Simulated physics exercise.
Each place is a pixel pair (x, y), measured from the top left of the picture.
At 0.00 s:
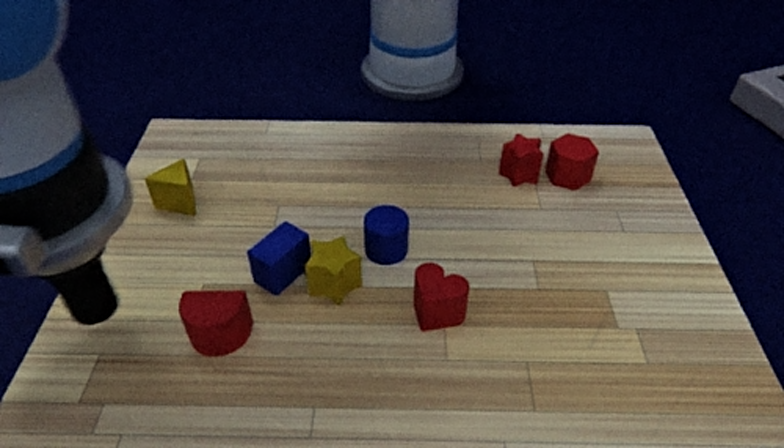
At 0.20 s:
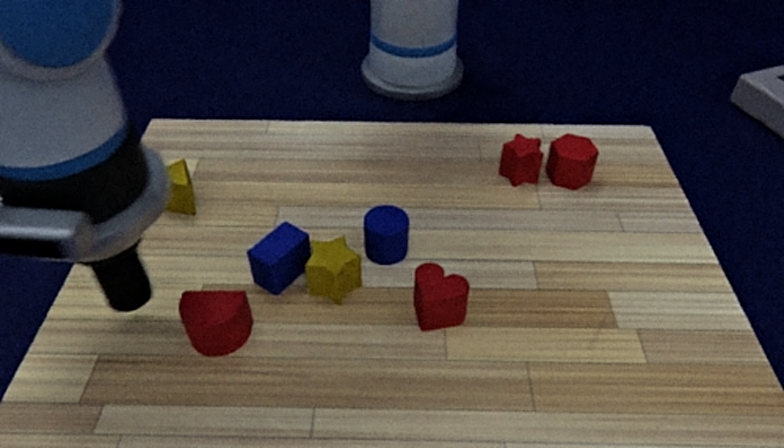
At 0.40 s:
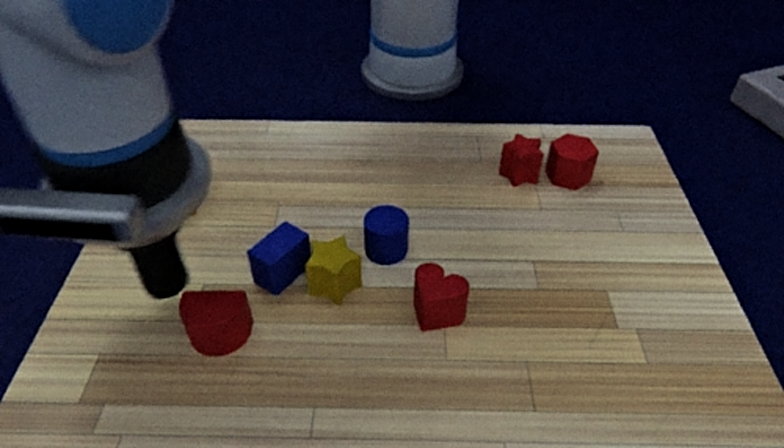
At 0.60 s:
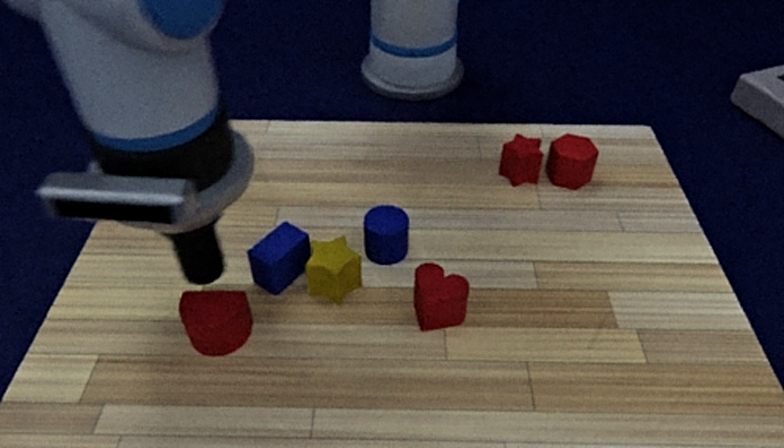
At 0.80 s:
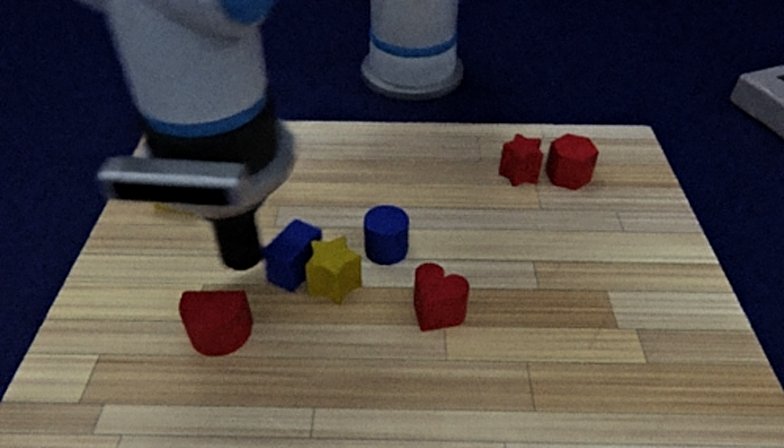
On a wooden board, a robot arm's rod moves right and nudges the blue block.
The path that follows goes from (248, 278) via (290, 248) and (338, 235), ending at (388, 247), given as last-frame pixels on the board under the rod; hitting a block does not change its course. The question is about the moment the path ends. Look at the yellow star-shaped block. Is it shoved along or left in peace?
At the end of the path, the yellow star-shaped block has moved off its old spot.
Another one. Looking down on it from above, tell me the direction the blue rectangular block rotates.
It turns clockwise.
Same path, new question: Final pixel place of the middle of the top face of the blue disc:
Somewhere near (427, 230).
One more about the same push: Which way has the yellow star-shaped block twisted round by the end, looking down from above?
Viewed from overhead, the yellow star-shaped block winds up turned clockwise.
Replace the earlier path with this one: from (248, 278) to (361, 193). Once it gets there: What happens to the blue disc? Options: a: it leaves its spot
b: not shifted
It's b.
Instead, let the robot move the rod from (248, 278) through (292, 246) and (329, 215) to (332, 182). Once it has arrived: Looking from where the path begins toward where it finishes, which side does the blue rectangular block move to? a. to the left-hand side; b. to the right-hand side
Option b.
What follows on the original path. One third of the way, rod at (288, 227); blue rectangular block at (312, 233); yellow star-shaped block at (341, 253), turned 25° clockwise.
Two thirds of the way, rod at (337, 215); blue rectangular block at (339, 230), turned 45° clockwise; yellow star-shaped block at (349, 260), turned 55° clockwise.
At the end, rod at (388, 227); red D-shaped block not moved; blue rectangular block at (356, 236), turned 80° clockwise; yellow star-shaped block at (352, 272), turned 85° clockwise; blue disc at (427, 230).
